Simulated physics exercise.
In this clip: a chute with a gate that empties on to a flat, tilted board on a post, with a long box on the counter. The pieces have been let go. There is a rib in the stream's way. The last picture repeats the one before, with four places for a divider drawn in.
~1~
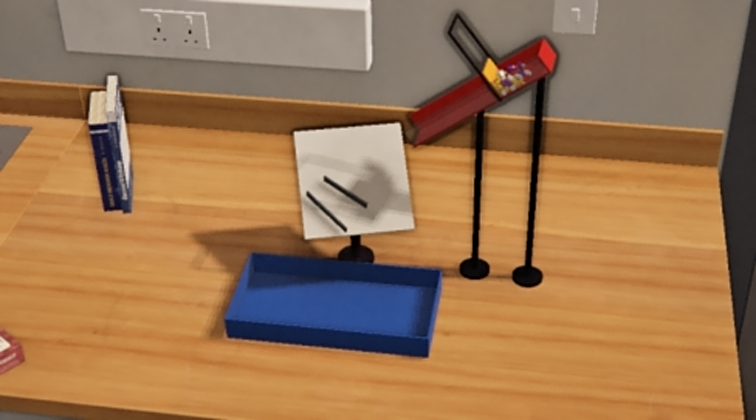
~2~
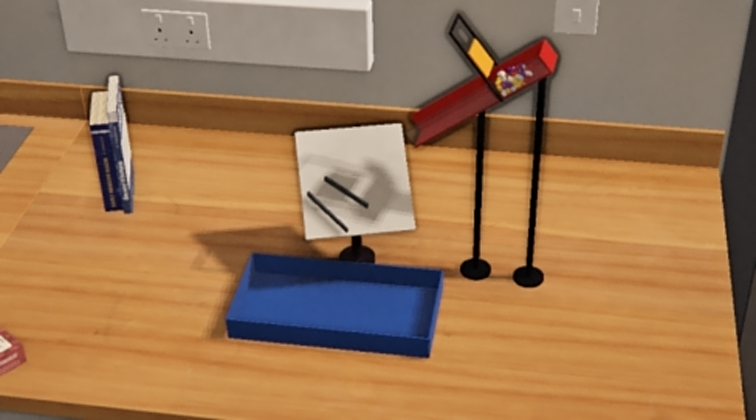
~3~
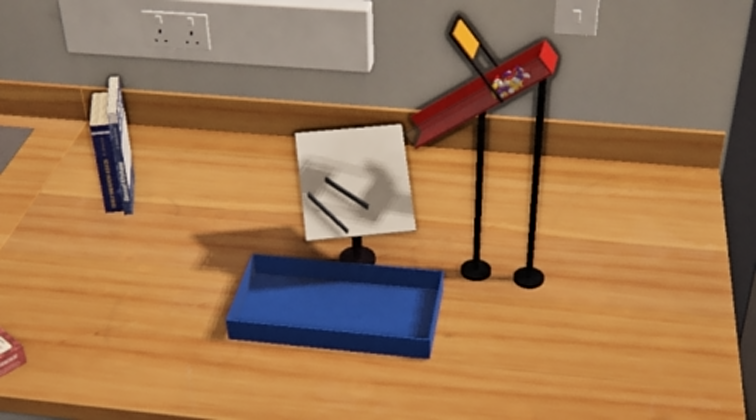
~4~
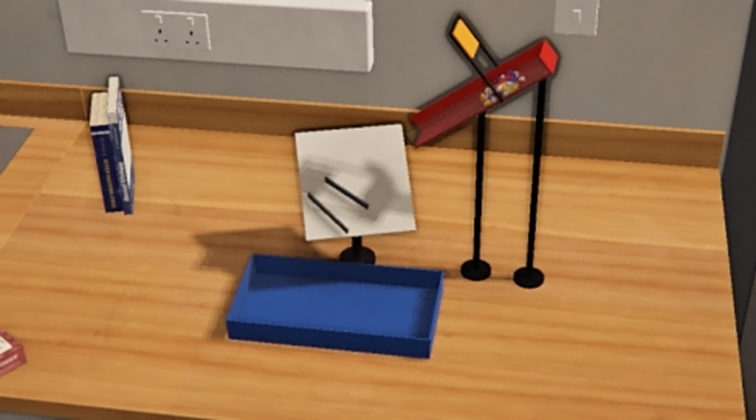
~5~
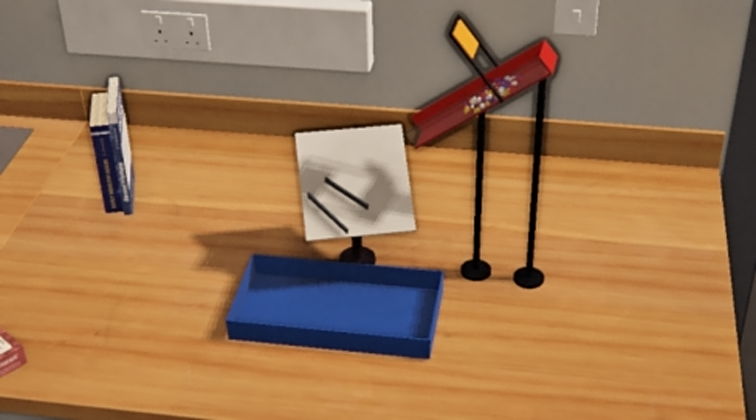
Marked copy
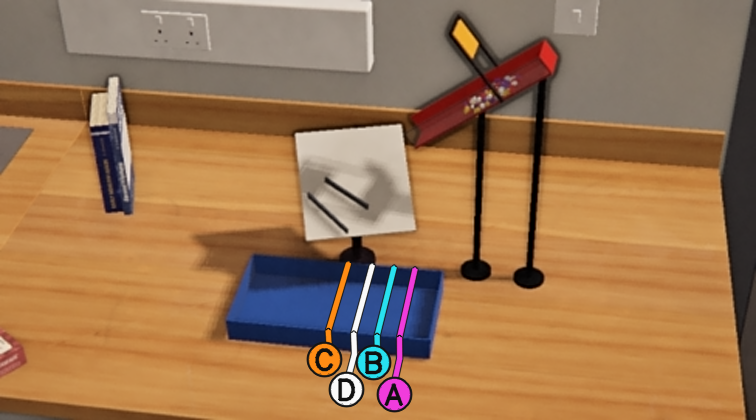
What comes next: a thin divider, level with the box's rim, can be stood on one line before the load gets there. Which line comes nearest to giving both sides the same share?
Line B does it best.
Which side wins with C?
Right.
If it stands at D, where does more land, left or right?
Right.
On the marked copy, line A crosses the front rim at (399, 337); line B crosses the front rim at (377, 335); line C crosses the front rim at (328, 330); line D crosses the front rim at (353, 332).
With A, of what is caught, most on the left of the divider, a small part on the right.
With B, of what is caught, about a third on the left of the divider, about two thirds on the right.
With C, of what is caught, a small part on the left of the divider, nearly all on the right.
With D, of what is caught, a small part on the left of the divider, nearly all on the right.
